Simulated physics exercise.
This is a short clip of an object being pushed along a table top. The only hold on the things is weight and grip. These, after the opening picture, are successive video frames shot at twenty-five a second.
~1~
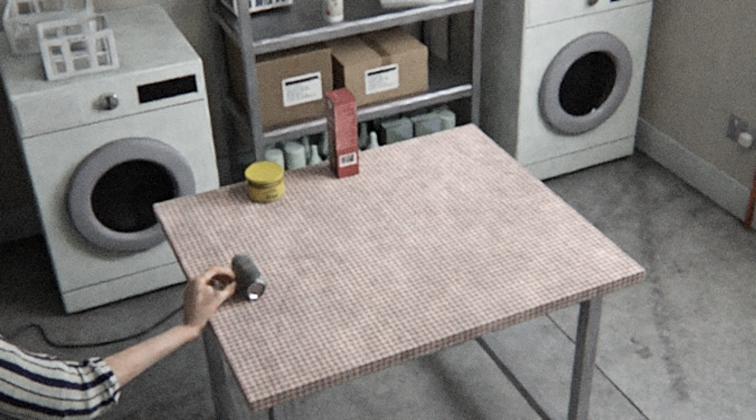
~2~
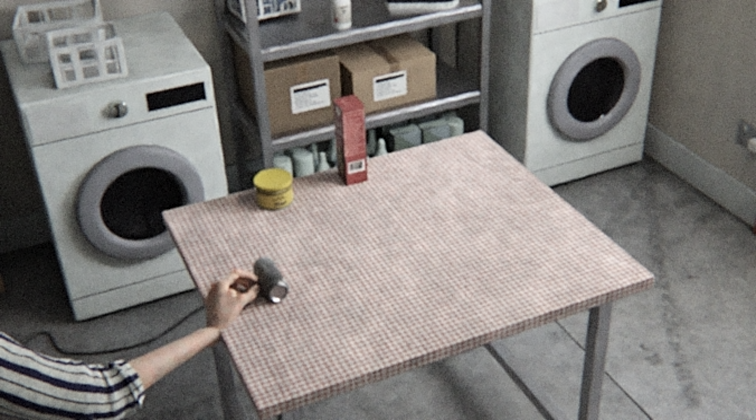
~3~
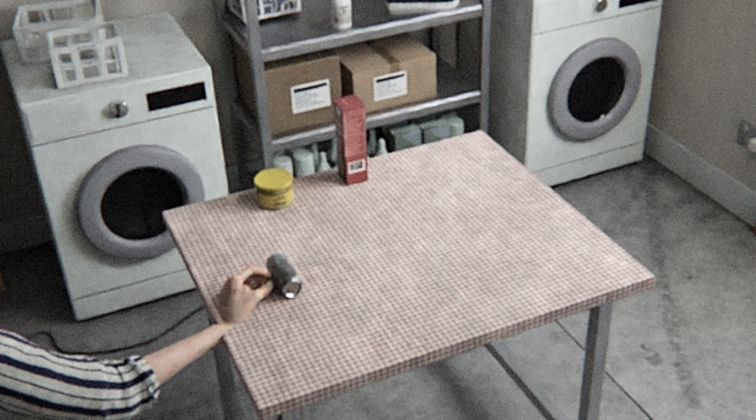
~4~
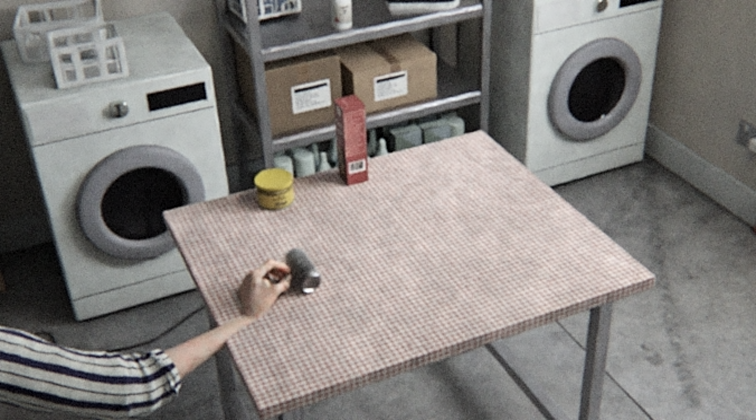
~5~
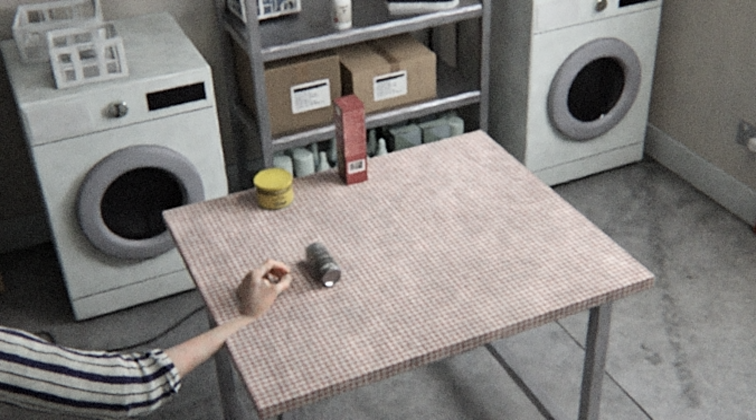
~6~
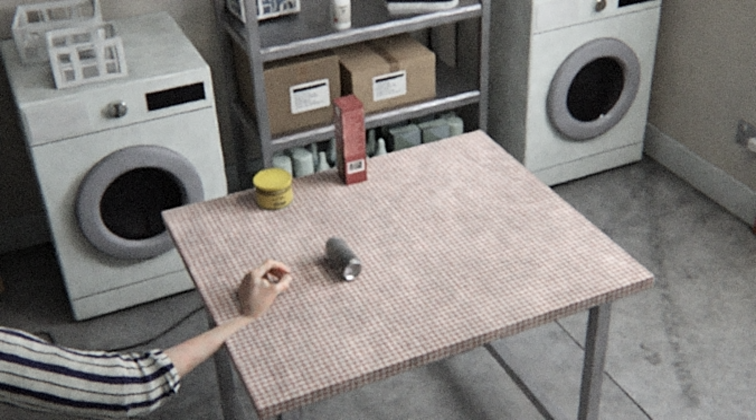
The video shows a hand in a striped sleeve pushing a grey can lying on a checked table top to the right, past a yellow tub and red box; the hand then stays back as the can rolls further right.
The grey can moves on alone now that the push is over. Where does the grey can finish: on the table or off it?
Off it.
Then, 0.40 s on from there, grey can shifted well along near (519, 206).
Then, 0.80 s on from there, grey can now off the table.
In the end, off the table, grey can.
